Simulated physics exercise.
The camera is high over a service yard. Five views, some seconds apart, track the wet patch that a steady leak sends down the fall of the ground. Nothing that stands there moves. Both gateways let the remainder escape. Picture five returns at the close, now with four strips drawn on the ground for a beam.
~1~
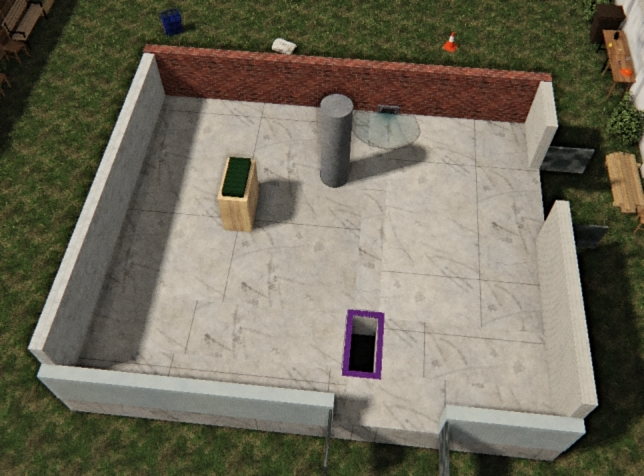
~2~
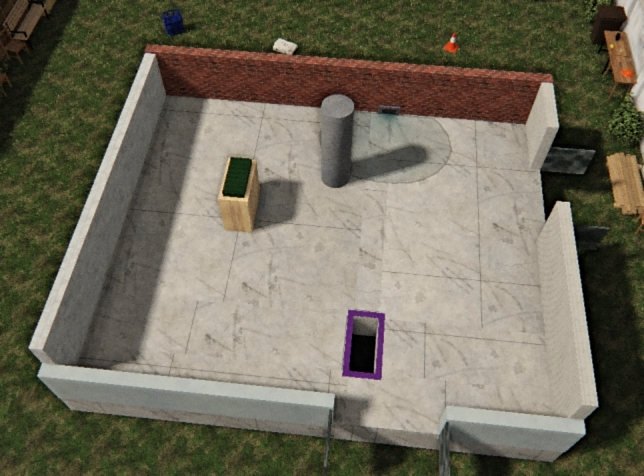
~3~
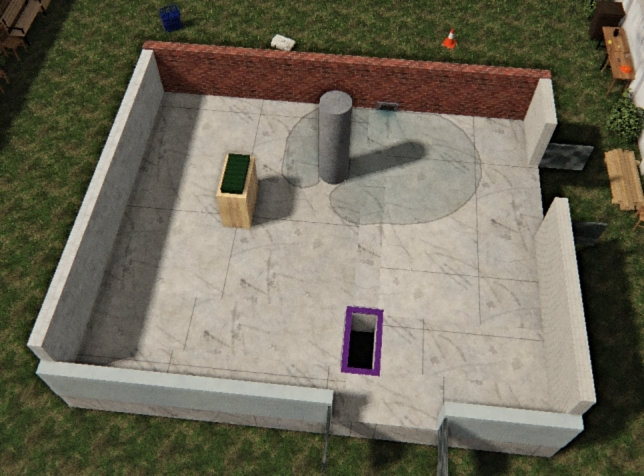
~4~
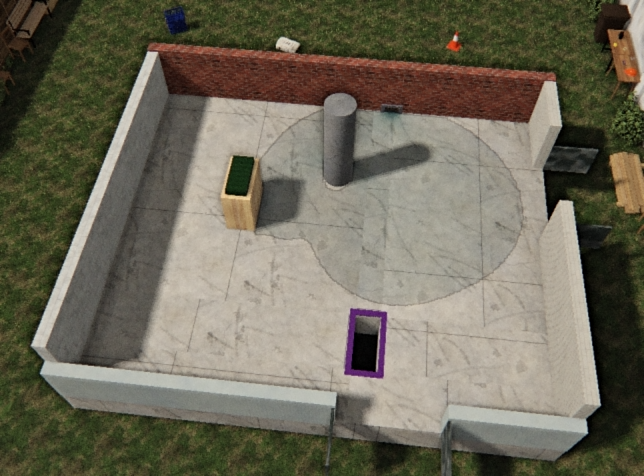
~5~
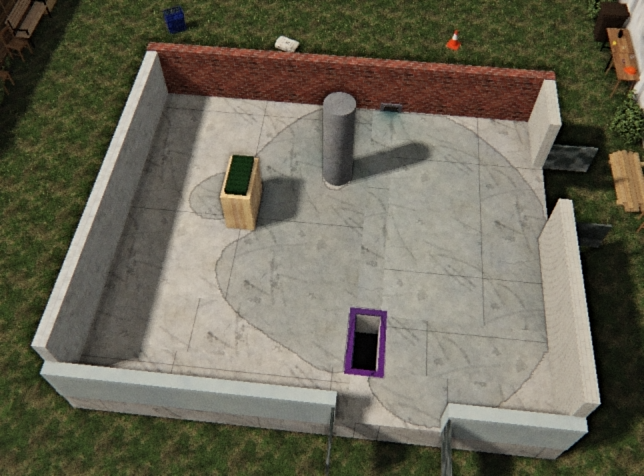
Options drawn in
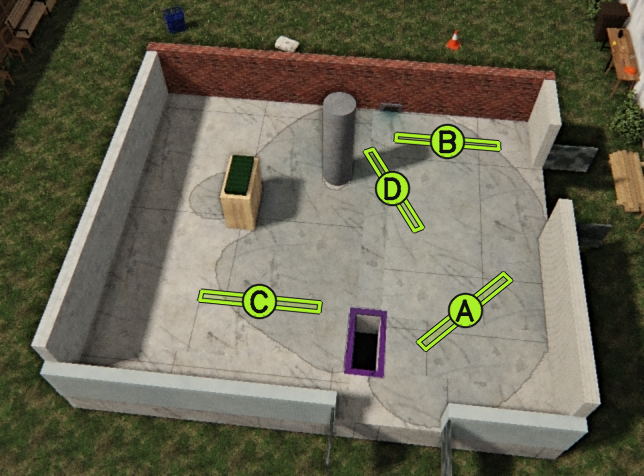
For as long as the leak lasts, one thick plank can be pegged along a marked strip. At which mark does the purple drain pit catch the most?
The answer is position A.
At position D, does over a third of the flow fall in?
No, it does not.
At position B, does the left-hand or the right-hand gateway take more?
The left gate.
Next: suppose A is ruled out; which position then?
C it is.
In lime, A from (422, 345) to (507, 277); B from (396, 137) to (498, 145); C from (200, 295) to (319, 307); D from (369, 150) to (418, 229).
If A is chosen, about 43 % of the stream goes into the purple drain pit, about 51 % out by the gates.
If B is chosen, about 22 % of the stream goes into the purple drain pit, about 73 % out by the gates.
If C is chosen, about 33 % of the stream goes into the purple drain pit, about 64 % out by the gates.
If D is chosen, about 23 % of the stream goes into the purple drain pit, about 73 % out by the gates.
